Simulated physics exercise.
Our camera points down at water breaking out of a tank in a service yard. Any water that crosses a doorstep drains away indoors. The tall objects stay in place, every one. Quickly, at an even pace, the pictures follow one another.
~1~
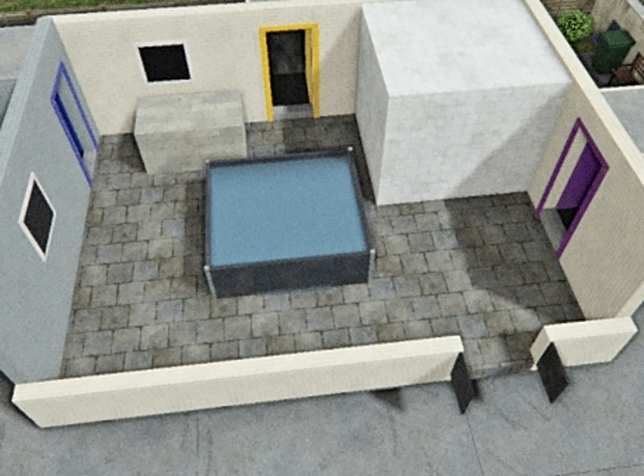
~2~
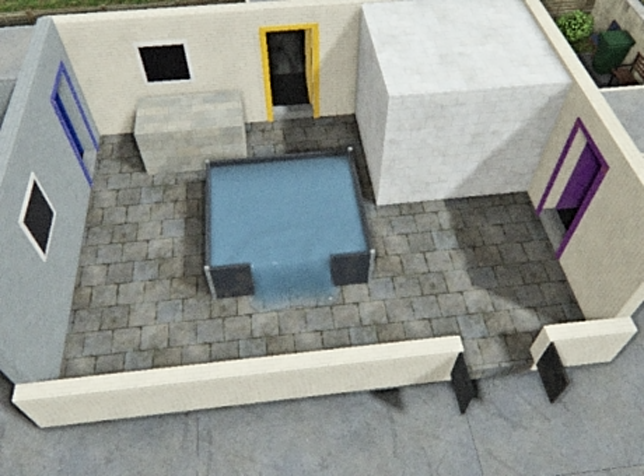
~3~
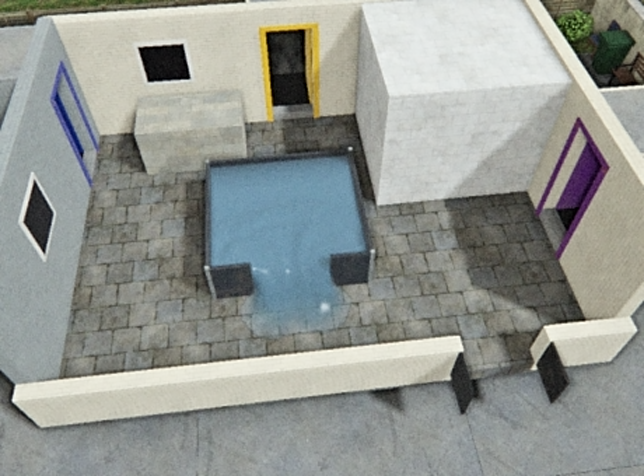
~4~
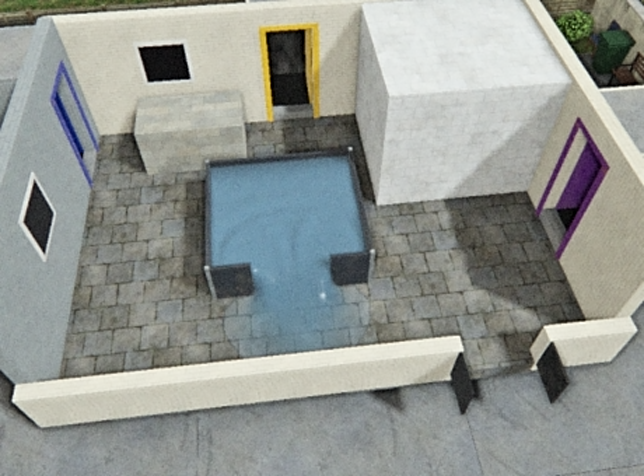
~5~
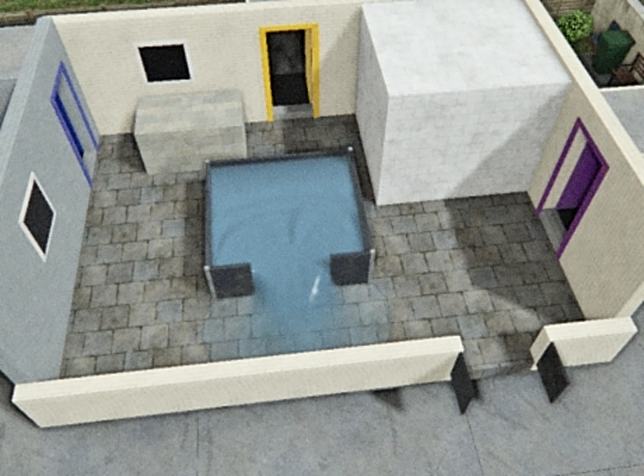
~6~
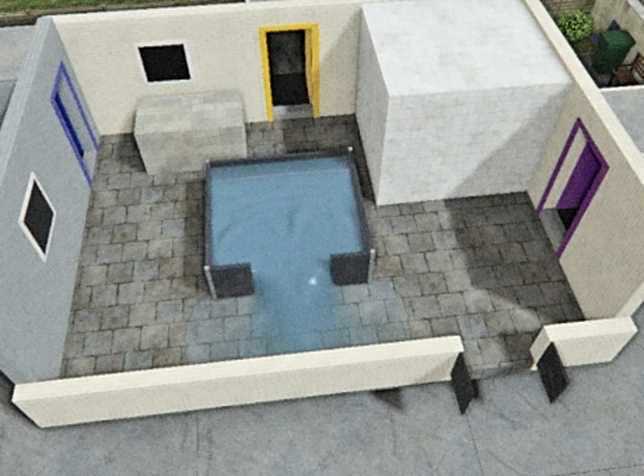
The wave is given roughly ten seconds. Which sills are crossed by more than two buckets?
The purple door sill is not crossed by that much. The blue door sill is crossed by more than that. The yellow door sill is not crossed by that much.
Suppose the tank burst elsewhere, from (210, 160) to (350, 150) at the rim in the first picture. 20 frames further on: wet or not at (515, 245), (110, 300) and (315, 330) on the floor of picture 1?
First unwetted, second soaked, third unwetted.
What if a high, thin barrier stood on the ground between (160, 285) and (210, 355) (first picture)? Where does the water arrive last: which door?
My answer is the yellow door.
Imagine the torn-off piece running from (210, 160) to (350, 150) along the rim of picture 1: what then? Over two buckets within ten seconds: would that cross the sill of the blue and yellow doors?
So the blue door gets past the limit, and the yellow door gets past the limit.
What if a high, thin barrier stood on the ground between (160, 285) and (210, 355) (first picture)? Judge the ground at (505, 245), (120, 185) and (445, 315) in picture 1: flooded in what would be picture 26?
Reading them off in sequence: Swamped, swamped, swamped.
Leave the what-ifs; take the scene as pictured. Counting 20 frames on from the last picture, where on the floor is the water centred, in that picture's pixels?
Roughly (294, 277) in the last picture.
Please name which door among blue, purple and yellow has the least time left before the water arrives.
From the pictures, my answer is the purple door.
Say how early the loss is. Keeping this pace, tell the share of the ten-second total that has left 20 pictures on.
Approximately 10 %.
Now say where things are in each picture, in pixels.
The tank at (285, 207) is whole and still, in the first picture.
The front is at (335, 295), out from the gap at (292, 278), in the second picture.
The front is at (336, 323), out from the gap at (292, 280), in the third picture.
The front is at a hidden place, out from the gap at (292, 280), in the fourth picture.
The front is at a hidden place, out from the gap at (292, 280), in the fifth picture.
The front is at a hidden place, out from the gap at (292, 280), in the sixth picture.
A moment on, water covers 20 % of the floor; the purple door not reached, the blue door not reached, the yellow door not reached.
Next, water covers 40 % of the floor; the purple door not reached, the blue door not reached, the yellow door not reached.
Then, water covers 65 % of the floor; the purple door wet at the sill, nothing in, the blue door wet at the sill, nothing in, the yellow door not reached.
Later, water covers 90 % of the floor; the purple door wet at the sill, nothing in, the blue door under two buckets in, the yellow door wet at the sill, nothing in.
In the end, water covers 100 % of the floor; the purple door wet at the sill, nothing in, the blue door far over two buckets in, the yellow door wet at the sill, nothing in.
